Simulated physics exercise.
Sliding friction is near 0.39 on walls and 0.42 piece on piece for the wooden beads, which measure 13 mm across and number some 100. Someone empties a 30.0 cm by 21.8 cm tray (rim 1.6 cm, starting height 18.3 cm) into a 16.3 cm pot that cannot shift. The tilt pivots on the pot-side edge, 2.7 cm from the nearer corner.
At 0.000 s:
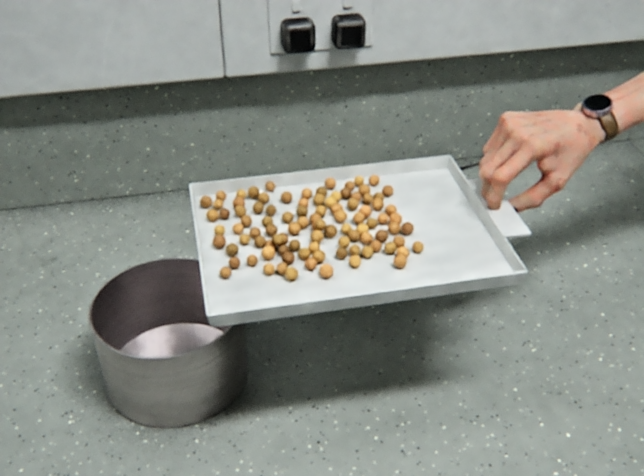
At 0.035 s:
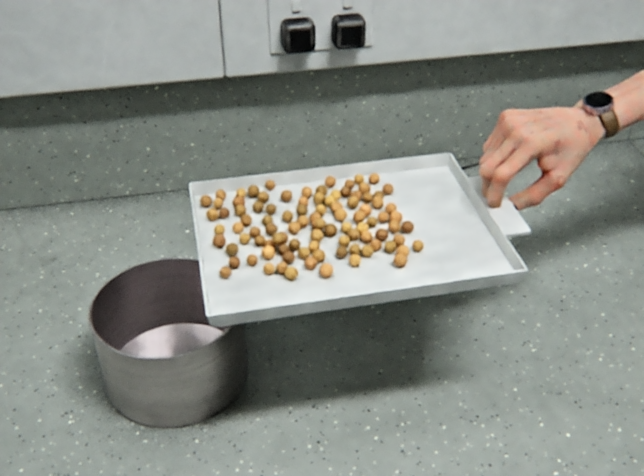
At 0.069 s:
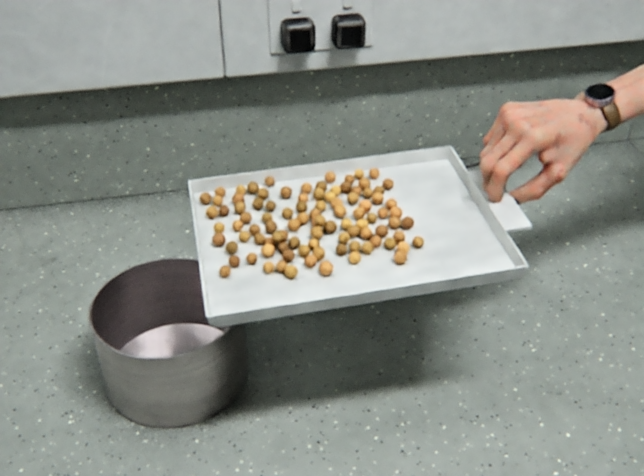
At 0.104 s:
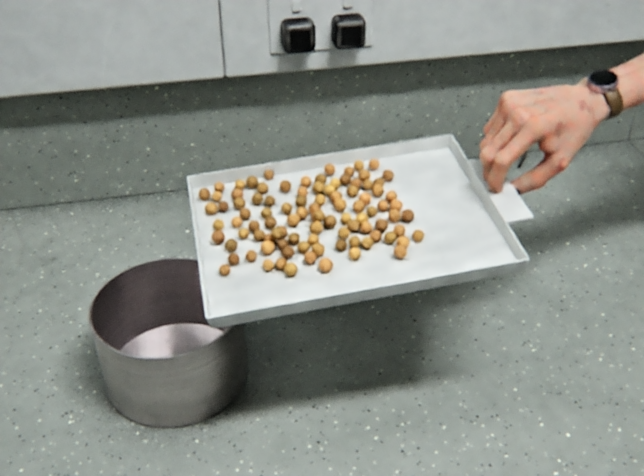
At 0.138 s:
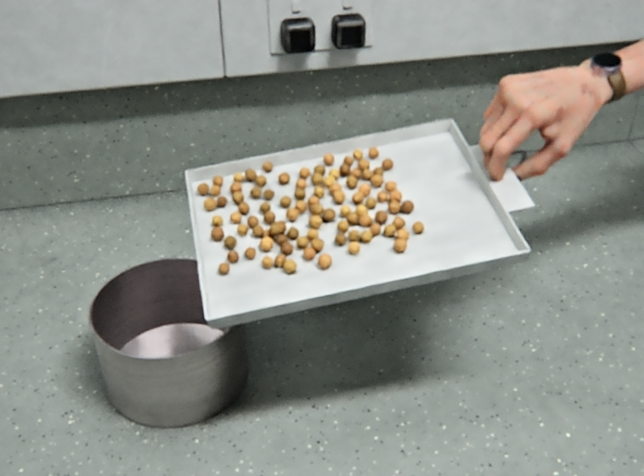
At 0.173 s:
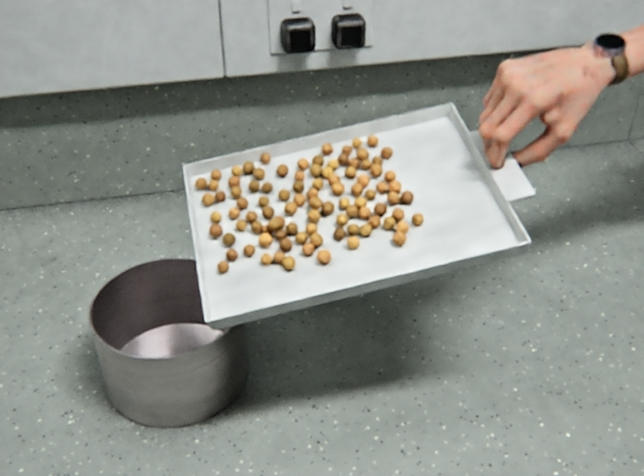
A hand wearing a watch held a white tray of small round brown pieces beside a metal pot and gradually raised its far right side, while the pieces stayed scattered across the tray.
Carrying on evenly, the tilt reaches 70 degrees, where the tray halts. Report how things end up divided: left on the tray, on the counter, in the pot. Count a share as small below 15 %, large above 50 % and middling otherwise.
Tray: Large. Counter: Middling. Pot: Small.
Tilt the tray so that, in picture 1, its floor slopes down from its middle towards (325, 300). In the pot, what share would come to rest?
Something like 0 per cent of the pieces.
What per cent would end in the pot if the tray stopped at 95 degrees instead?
That would give about 0 per cent.
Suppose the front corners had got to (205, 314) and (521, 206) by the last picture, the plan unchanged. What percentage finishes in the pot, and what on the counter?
Final per cent - pot 25, counter 5.
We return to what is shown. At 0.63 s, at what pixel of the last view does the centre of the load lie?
Estimated centre of load: Around (231, 262).
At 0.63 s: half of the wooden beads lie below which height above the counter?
Some 24 cm above the counter.
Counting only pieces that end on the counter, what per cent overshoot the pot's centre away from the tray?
Roughly 70 percent of the spill.
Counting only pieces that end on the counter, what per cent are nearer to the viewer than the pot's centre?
Share: Roughly 100 %.
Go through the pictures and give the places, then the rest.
Tray tilt 0 degrees, front corners at (210, 313) and (524, 270); middle of the pieces at (318, 226); pot at (166, 304), in the first picture.
Tray tilt 1 degrees, front corners at (210, 313) and (524, 269); middle of the pieces at (318, 225), in the second picture.
Tray tilt 2 degrees, front corners at (210, 314) and (525, 265); middle of the pieces at (317, 222), in the third picture.
Tray tilt 5 degrees, front corners at (209, 315) and (525, 258), lowest corner left front; middle of the pieces at (317, 217), in the fourth picture.
Tray tilt 8 degrees, front corners at (209, 317) and (526, 249), lowest corner left front; middle of the pieces at (316, 210), in the fifth picture.
Tray tilt 12 degrees, front corners at (208, 319) and (527, 240), lowest corner left front; middle of the pieces at (315, 203); pot at (166, 304). Its pace works out near 105 degrees a second, in the sixth picture.
Then, at 0.45 s, tilt 41 degrees; the tray holds 100 %, the pot 0 %.
After 0.63 s, tilt 60 degrees; the tray holds 100 %, the pot 0 %.
After 0.93 s, tilt 70 degrees; the tray holds 75 %, the pot 0 %.
By 2.2 s all is still; tray 75 %, counter 25 %, pot 0 %.
